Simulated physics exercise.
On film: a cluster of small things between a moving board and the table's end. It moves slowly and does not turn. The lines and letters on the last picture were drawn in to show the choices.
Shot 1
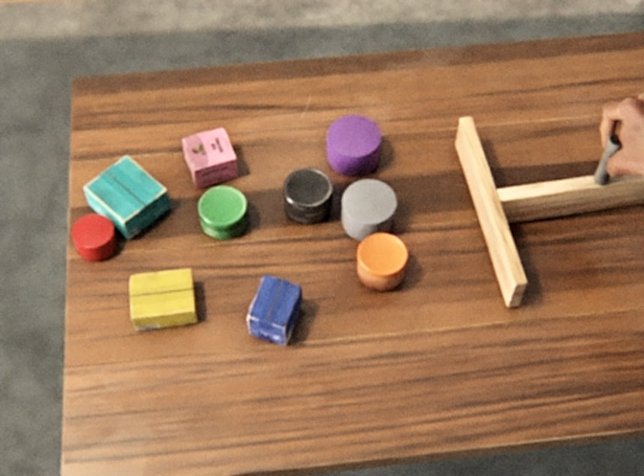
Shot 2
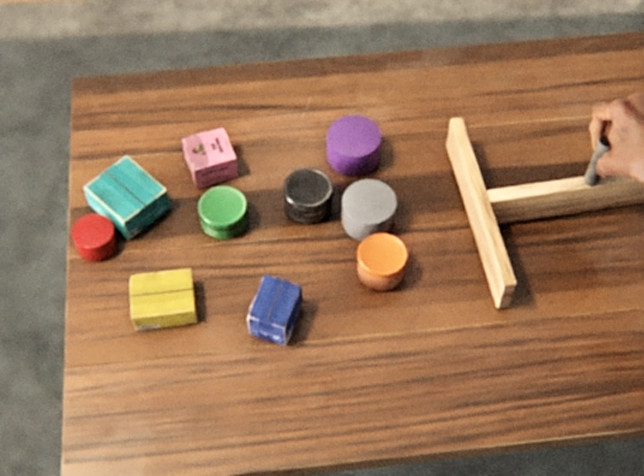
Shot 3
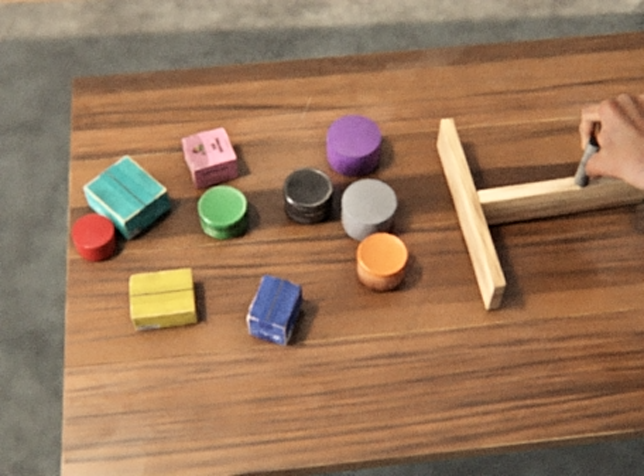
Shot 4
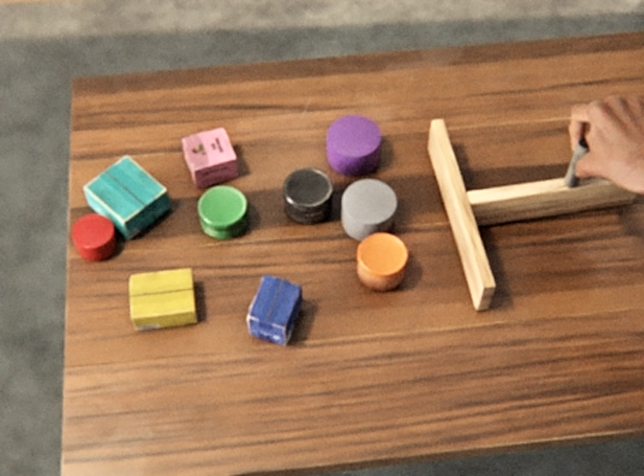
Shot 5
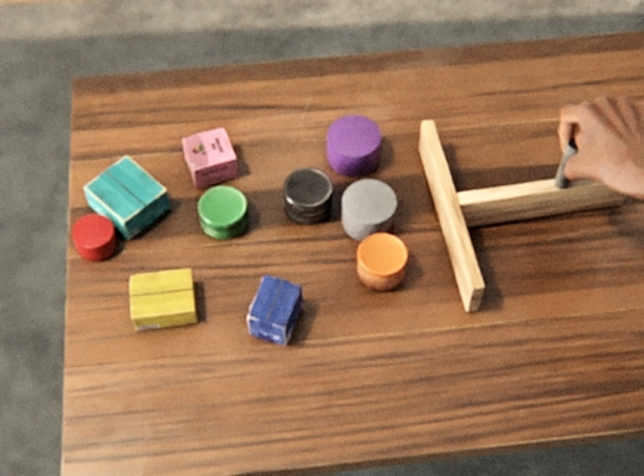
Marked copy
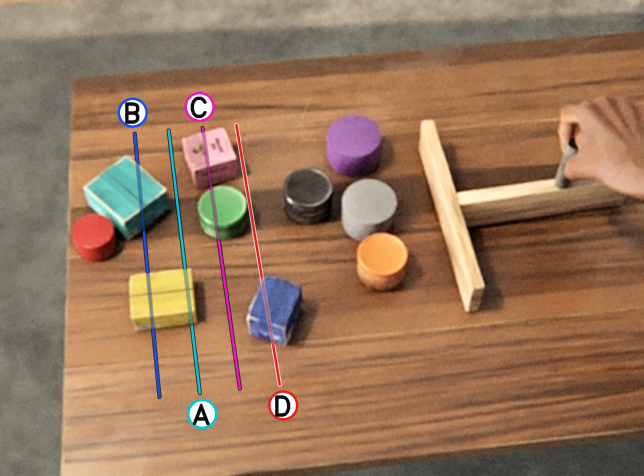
At the start, a cluster of colourful blocks and round pieces sits on a wooden table, with a T-shaped wooden board to the right, held by a hand. The hand slowly slides the board a short way left toward the cluster, without turning it, while the small pieces stay still.
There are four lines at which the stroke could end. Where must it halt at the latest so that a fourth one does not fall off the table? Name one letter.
Line B.
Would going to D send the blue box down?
No.
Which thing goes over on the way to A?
The red pot.
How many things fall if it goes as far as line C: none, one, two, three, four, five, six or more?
By then, none.
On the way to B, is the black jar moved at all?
Yes.
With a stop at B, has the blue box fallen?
By then, no.
On the marked copy, A at (183, 250); B at (146, 254); C at (220, 247); D at (256, 243).
With B. Early on, board (343, 209); purple tin (292, 153); orange jar (321, 271).
Further on, board (232, 220); turquoise box (114, 198); pink packet (144, 157).
At the end, board (146, 228); red pot over the edge; turquoise box over the edge; two fallen.
As for the rest, A is within the limit but short; C is within the limit but short; D is within the limit but short.
